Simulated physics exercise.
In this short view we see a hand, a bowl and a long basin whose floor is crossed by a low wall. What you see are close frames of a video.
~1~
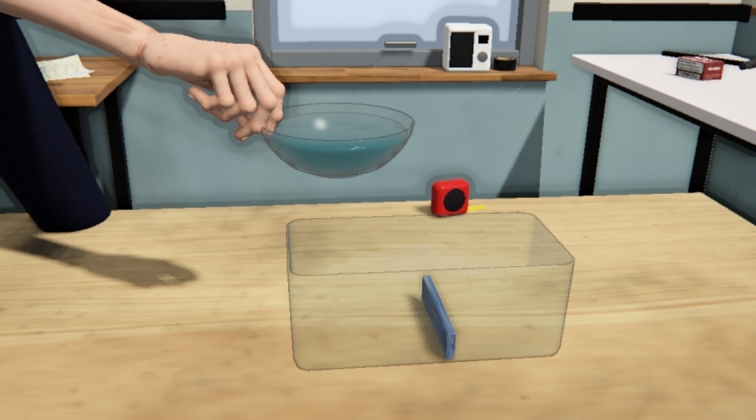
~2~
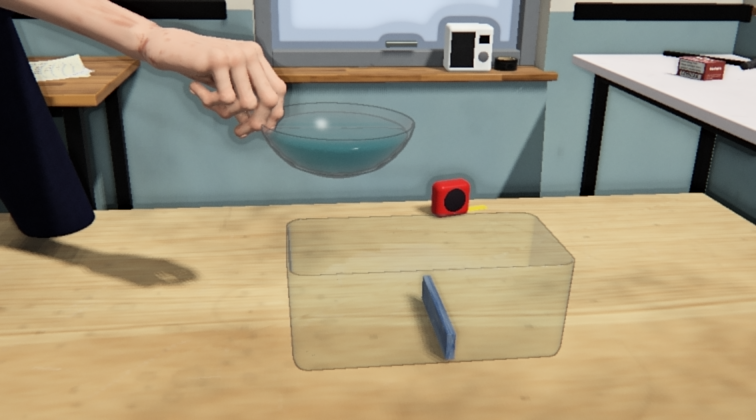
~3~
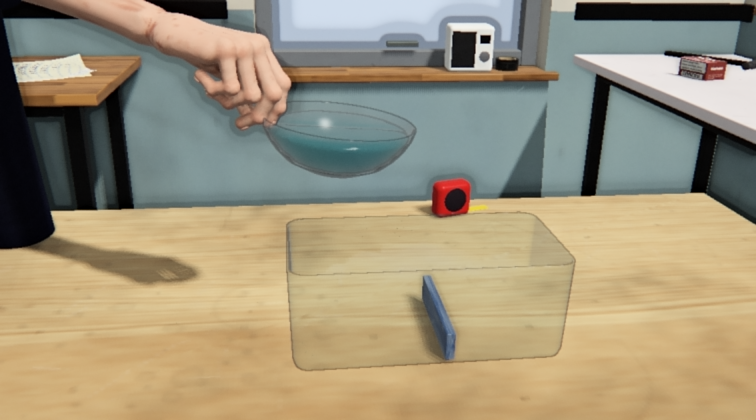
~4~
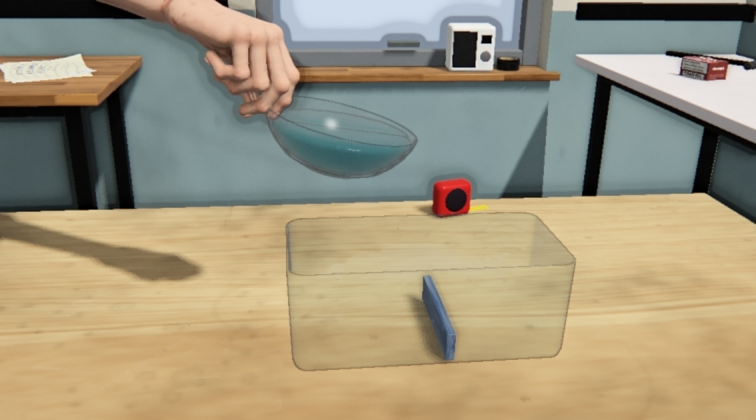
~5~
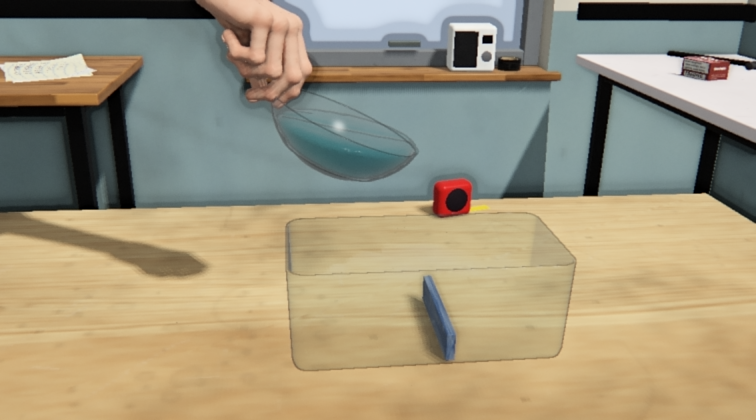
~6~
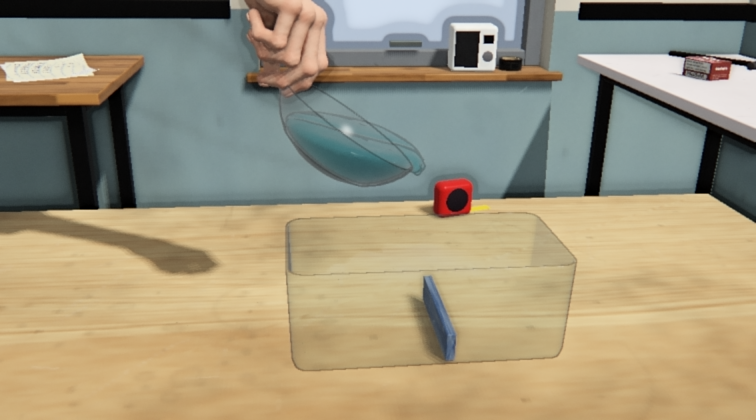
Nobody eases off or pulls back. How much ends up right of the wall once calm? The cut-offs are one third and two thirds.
The share right of the wall is left at a third to two thirds.
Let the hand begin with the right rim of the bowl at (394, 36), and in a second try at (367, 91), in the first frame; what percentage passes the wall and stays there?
It comes out at around 45 percent and then around 20 percent.
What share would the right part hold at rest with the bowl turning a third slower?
About 60 %.
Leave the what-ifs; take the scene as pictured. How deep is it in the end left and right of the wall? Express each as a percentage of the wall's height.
Left part: 30 per cent; right part: 50.
A moment on, the bowl is tipped right over and 0 per cent is still to pour, 38 is left of the wall and 50 right of it.
Next, the bowl is tipped right over and 0 per cent is still to pour, 40 is left of the wall and 45 right of it.
Then the bowl is tipped right over and 0 per cent is still to pour, 45 is left of the wall and 51 right of it.
Later the bowl is tipped right over and 0 per cent is still to pour, 48 is left of the wall and 49 right of it.
In the end 48 per cent lies left of the wall, 49 right of it and 3 outside.
